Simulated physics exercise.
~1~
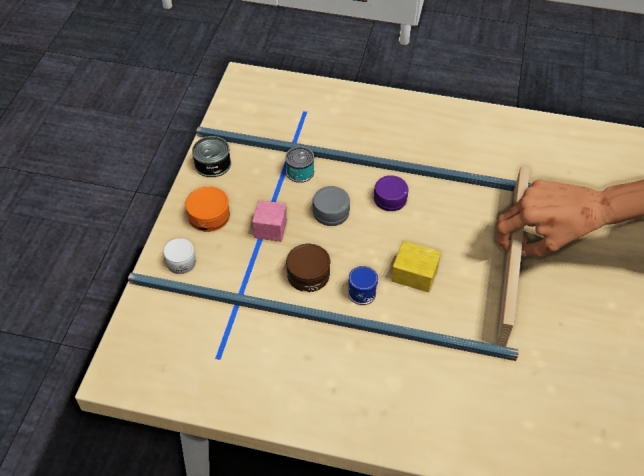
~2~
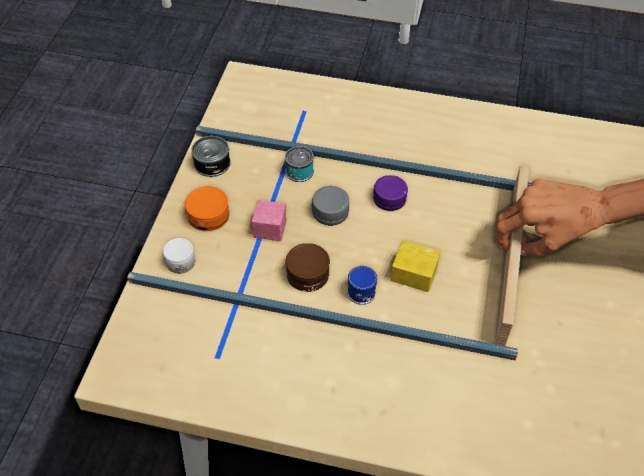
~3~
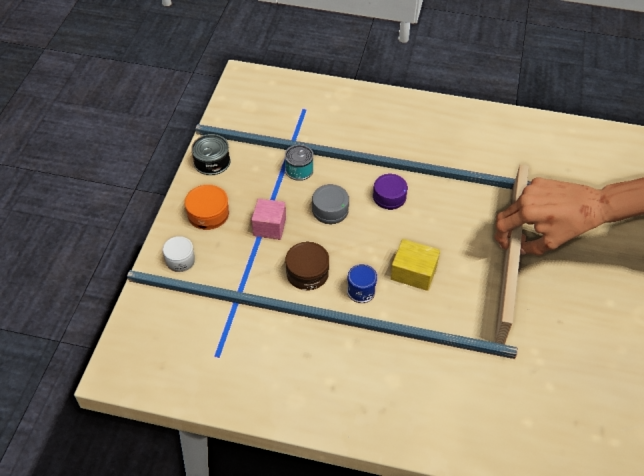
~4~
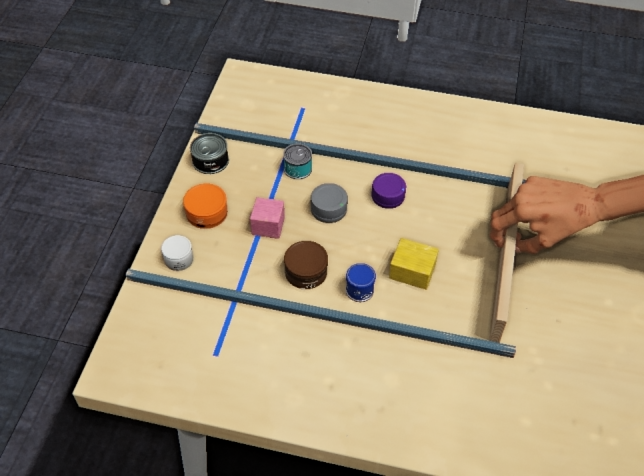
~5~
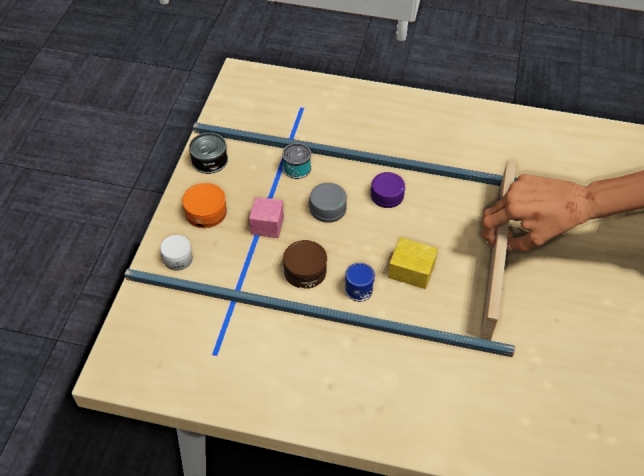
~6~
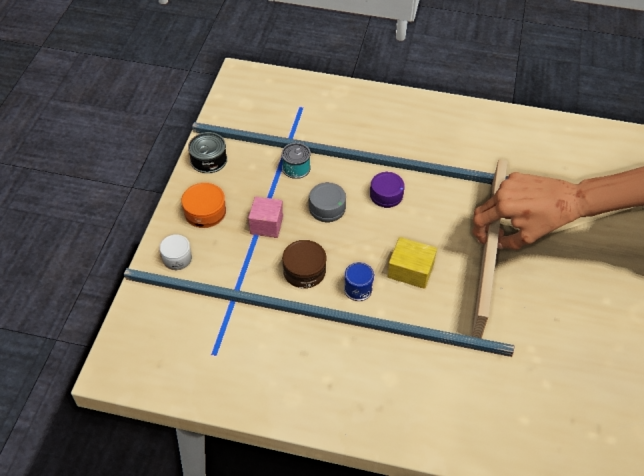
A hand slides a wooden board slightly left between two rails toward scattered small objects.
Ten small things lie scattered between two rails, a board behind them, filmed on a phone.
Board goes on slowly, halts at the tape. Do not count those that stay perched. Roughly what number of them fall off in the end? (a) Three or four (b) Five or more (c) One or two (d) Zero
The answer is d.
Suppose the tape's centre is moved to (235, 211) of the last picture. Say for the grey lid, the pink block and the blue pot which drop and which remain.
In order, the grey lid keeps its spot, then the pink block keeps its spot, then the blue pot keeps its spot.
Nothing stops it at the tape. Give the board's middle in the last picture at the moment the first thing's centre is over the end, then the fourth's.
At (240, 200) for the first, at (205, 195) for the fourth.
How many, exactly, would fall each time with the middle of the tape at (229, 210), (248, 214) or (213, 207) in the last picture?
First 2, then 0, then 2.
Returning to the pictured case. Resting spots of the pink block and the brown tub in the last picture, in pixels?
You'll find the first one at (223, 202) and the second at (195, 257).
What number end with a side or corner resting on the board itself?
I count 4 of them.
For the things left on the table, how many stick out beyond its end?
Result: 0.
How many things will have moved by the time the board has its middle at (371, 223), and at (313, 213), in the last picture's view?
At the first point the count is 4, at the second it's 7.
Early on, none off yet; black pot at rest near (208, 153); white tub at rest near (176, 253); orange tub at rest near (204, 206).
Finally, the number that fall off is zero.
